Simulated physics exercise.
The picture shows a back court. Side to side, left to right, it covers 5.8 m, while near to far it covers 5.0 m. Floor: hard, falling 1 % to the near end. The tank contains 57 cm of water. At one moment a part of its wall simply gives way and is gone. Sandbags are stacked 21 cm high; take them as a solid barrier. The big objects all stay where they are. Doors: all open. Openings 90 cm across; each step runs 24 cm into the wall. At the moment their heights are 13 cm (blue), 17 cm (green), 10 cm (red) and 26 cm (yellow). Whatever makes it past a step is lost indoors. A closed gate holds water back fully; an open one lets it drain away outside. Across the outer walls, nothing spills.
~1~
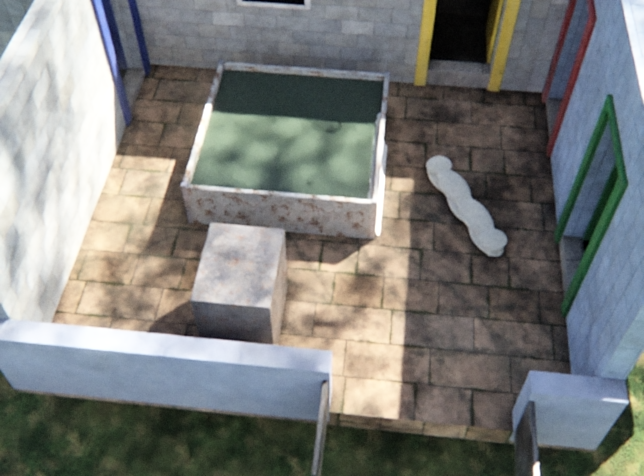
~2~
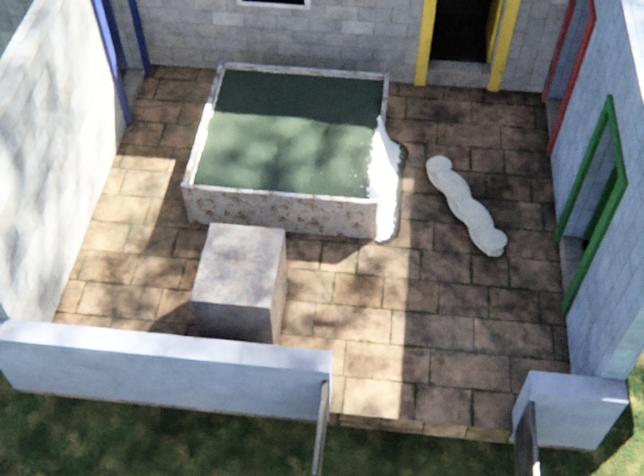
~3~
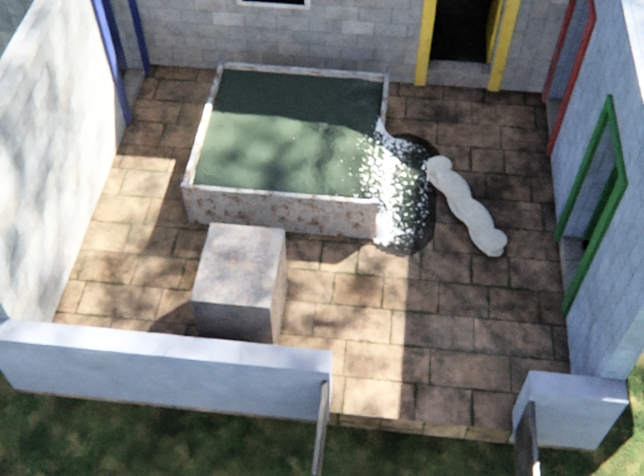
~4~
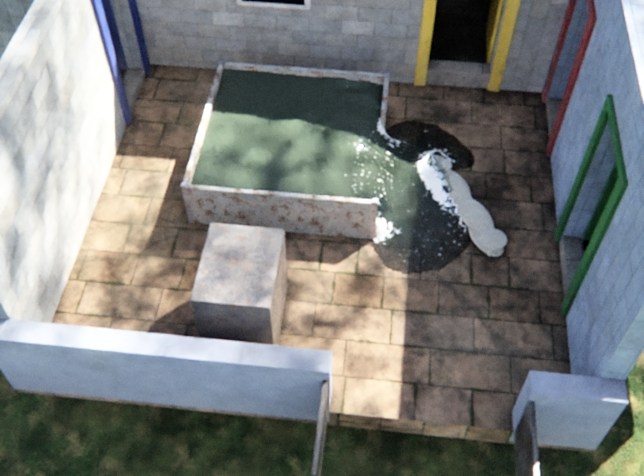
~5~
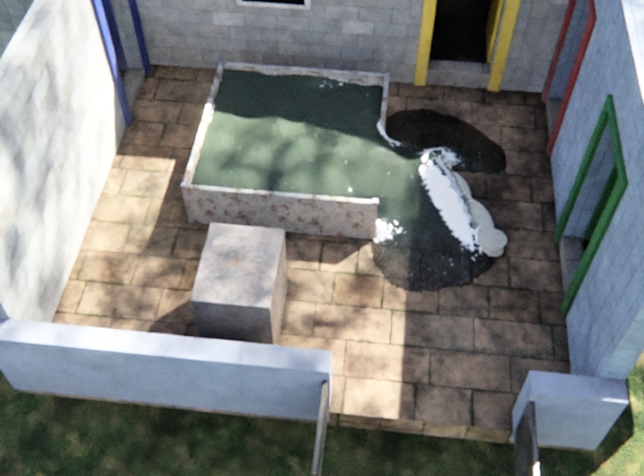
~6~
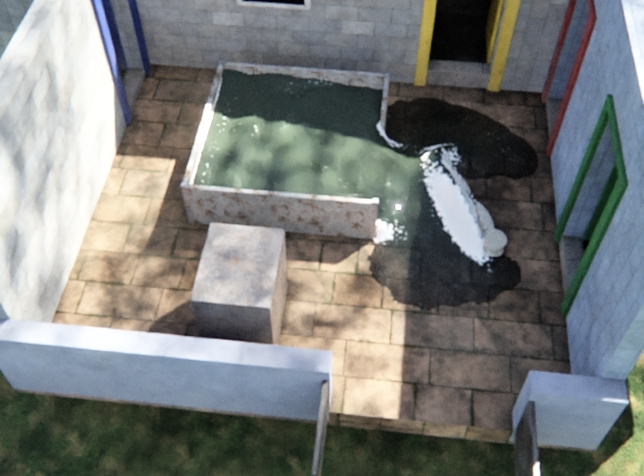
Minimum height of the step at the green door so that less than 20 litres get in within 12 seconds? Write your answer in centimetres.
Roughly 12 cm.
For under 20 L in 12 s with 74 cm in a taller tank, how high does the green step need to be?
I'd say close to 20 cm.
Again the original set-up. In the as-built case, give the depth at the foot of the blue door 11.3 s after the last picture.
6.0 cm.
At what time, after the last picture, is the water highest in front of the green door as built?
The level tops out near 1.6 seconds.
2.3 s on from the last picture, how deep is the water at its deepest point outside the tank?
Around 35 centimetres.
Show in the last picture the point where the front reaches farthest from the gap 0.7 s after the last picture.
The tip of the flood lies near (554, 398).
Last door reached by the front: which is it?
Blue, last of all.
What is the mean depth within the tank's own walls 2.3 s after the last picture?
23 cm, roughly.
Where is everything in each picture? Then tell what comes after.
In the first frame, the tank at (292, 132) is whole and still, 57 cm deep; the green door at (585, 220) is dry.
In the second frame, the front is at (398, 188), 0.3 m from the gap at (375, 176); 0.3 m2 of floor is wet, 57 cm left at the back.
In the third frame, water pours out at (375, 179) and has run 0.8 m, to (436, 164); about 10 cm deep outside, 57 cm at the back.
In the fourth frame, the gap is at (375, 179), the front 1.2 m out at (468, 160); the back of the tank holds 57 cm.
In the fifth frame, the gap is at (375, 180), the front 1.6 m out at (495, 152); the back of the tank holds 57 cm.
In the sixth frame, the gap is at (375, 180), the front 2.0 m out at (526, 151); the back of the tank holds 54 cm; the green door at (585, 220), 2.5 m from the gap, is still 0.6 m from the nearest water.
Then, 0.7 s after the last picture water covers 40 % of the floor, deepest (41 cm) near (440, 195); 8 cm at the green door, 0 litres in over its 17 cm step.
Then, 2.3 s after the last picture water covers 45 % of the floor, deepest (35 cm) near (555, 413); 14 cm at the green door, 0 litres in over its 17 cm step.
Then, 11.3 s after the last picture water covers 85 % of the floor, deepest (10 cm) near (135, 370); 7 cm at the green door, 1 litre in over its 17 cm step.
At the green door as built, the water peaked near 17 cm, 1.5 s after the last picture.
With a step of 10 cm, 46 litres would have come in within the 12 s; with 13.5 cm, 10 litres. So under 20 litres takes about 12 cm.
